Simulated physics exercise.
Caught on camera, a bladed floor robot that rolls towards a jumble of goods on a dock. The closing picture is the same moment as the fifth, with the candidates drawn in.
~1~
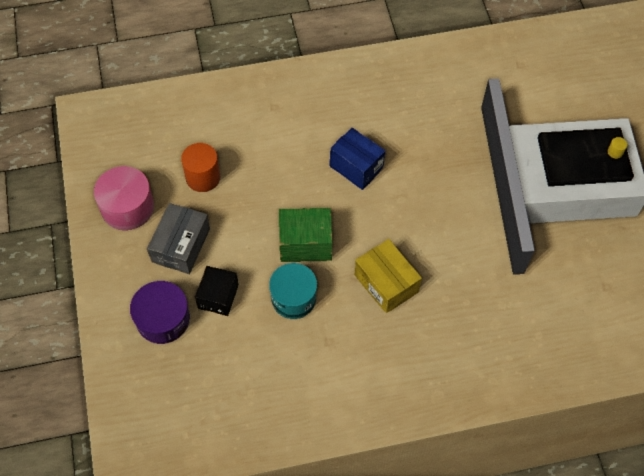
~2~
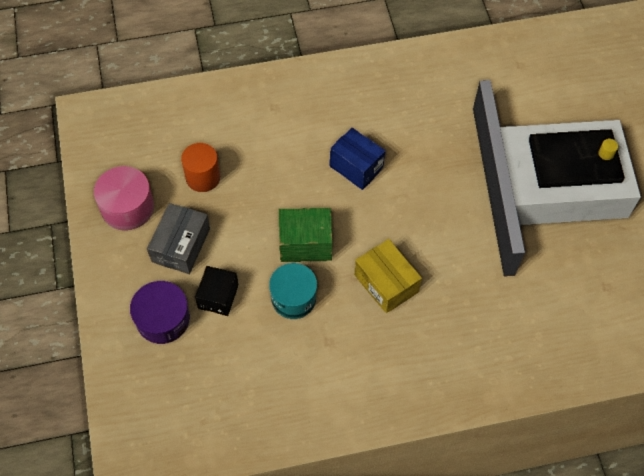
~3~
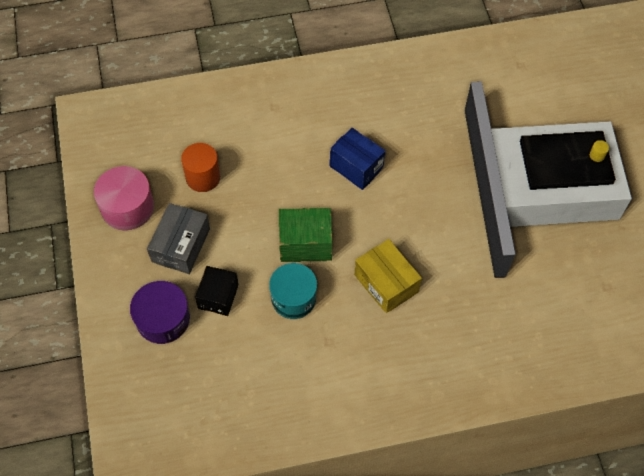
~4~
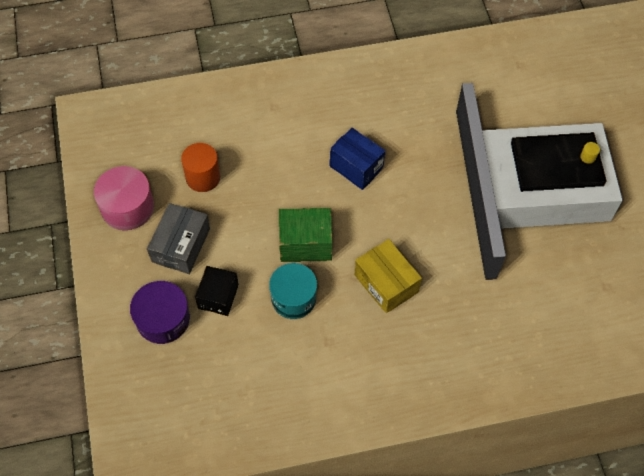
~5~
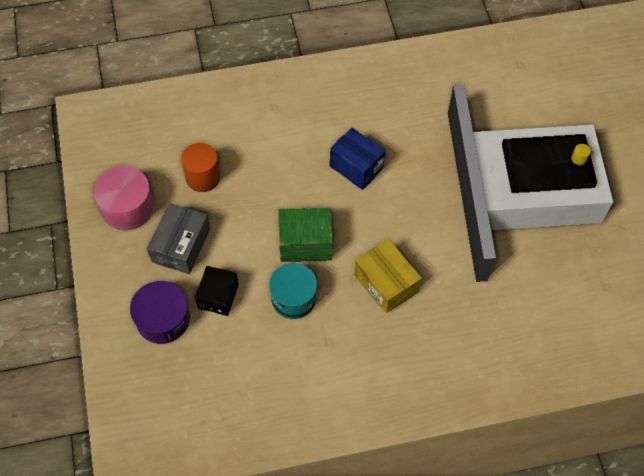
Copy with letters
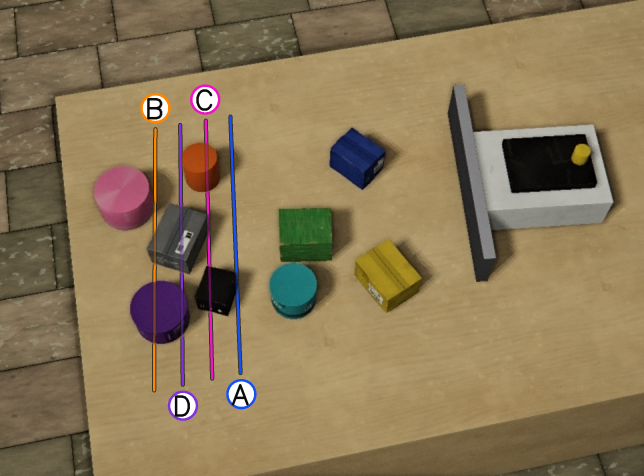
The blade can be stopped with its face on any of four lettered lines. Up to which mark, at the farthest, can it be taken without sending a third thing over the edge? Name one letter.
It should halt at B.
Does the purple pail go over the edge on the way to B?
Yes.
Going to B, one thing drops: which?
The purple pail.
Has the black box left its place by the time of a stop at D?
Yes.
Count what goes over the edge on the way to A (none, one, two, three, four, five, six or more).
The count is none.
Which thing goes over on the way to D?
The purple pail goes over.
On the marked copy, A at (235, 236); B at (155, 250); C at (209, 240); D at (181, 245).
With B. Early on, robot (430, 183); blue parcel (324, 157); yellow parcel (340, 283).
Further on, robot (315, 204); purple pail (128, 323); black box (149, 280).
At the end, robot (225, 221); purple pail over the edge; black box (78, 276); one fallen.
As for the rest, A is within the limit but short; C is within the limit but short; D is within the limit but short.
